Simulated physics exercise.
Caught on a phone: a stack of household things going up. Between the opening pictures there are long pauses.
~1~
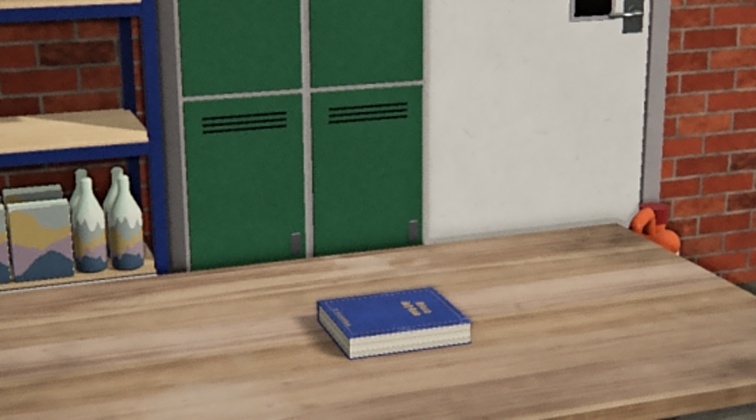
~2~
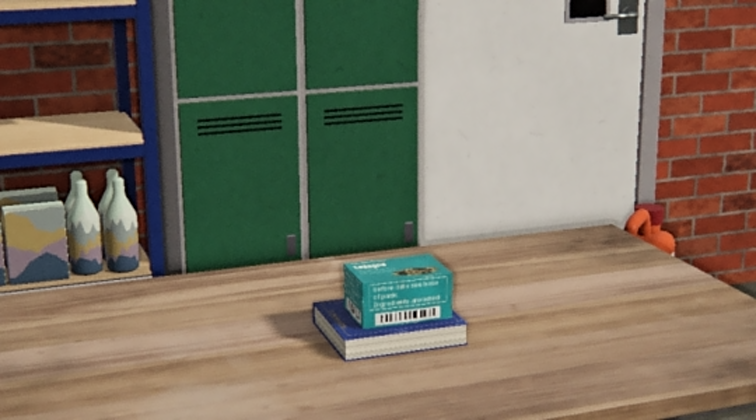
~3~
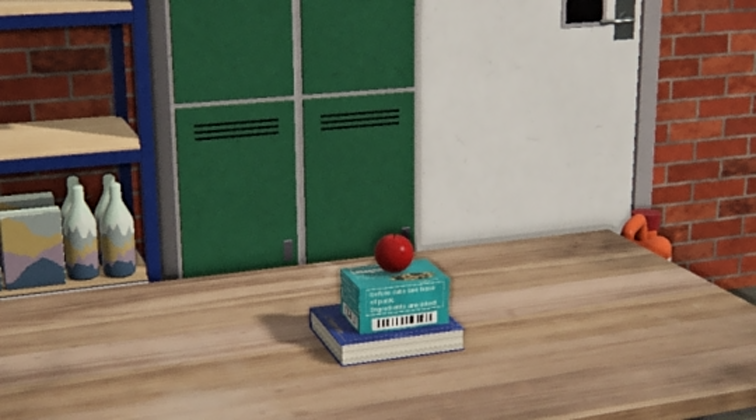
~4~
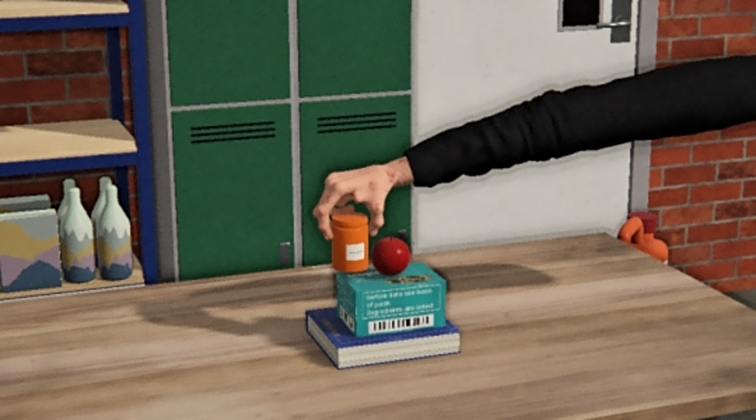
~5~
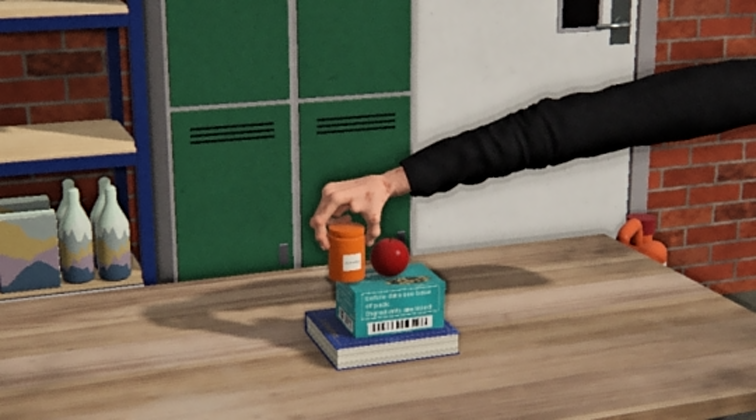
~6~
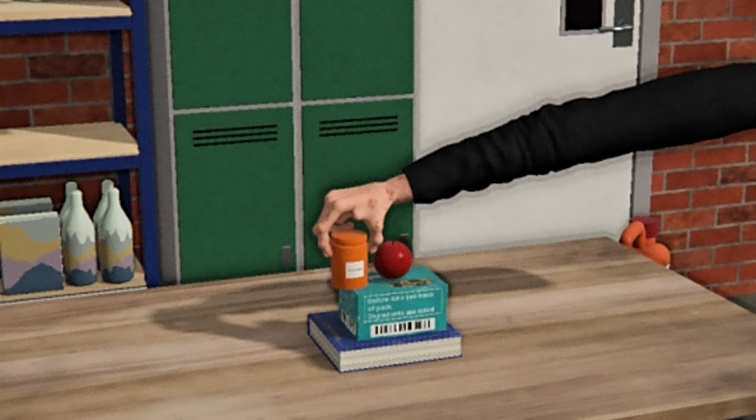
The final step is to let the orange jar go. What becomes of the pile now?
The pile stays as it is.
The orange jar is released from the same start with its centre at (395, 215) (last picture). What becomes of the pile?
Outcome: The pile is knocked down.
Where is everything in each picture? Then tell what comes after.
In the first frame, the last thing is not in view yet.
In the second frame, the last thing is not in view yet.
In the third frame, the last thing is not in view yet; blue book (385, 328).
In the fourth frame, still above its spot; orange jar (350, 242); turquoise box (391, 299).
In the fifth frame, still above its spot; orange jar (346, 252); red apple (389, 258).
In the sixth frame, in place under the hand; orange jar (349, 259); blue book (383, 335).
Then, 0.40 s past the last view, nothing moves.
Then, 1.20 s past the last view, orange jar resting near (349, 260).
Finally, all 4 still in place. Final places as the last picture's camera would see them, orange jar near (349, 260). The pile keeps its balance.
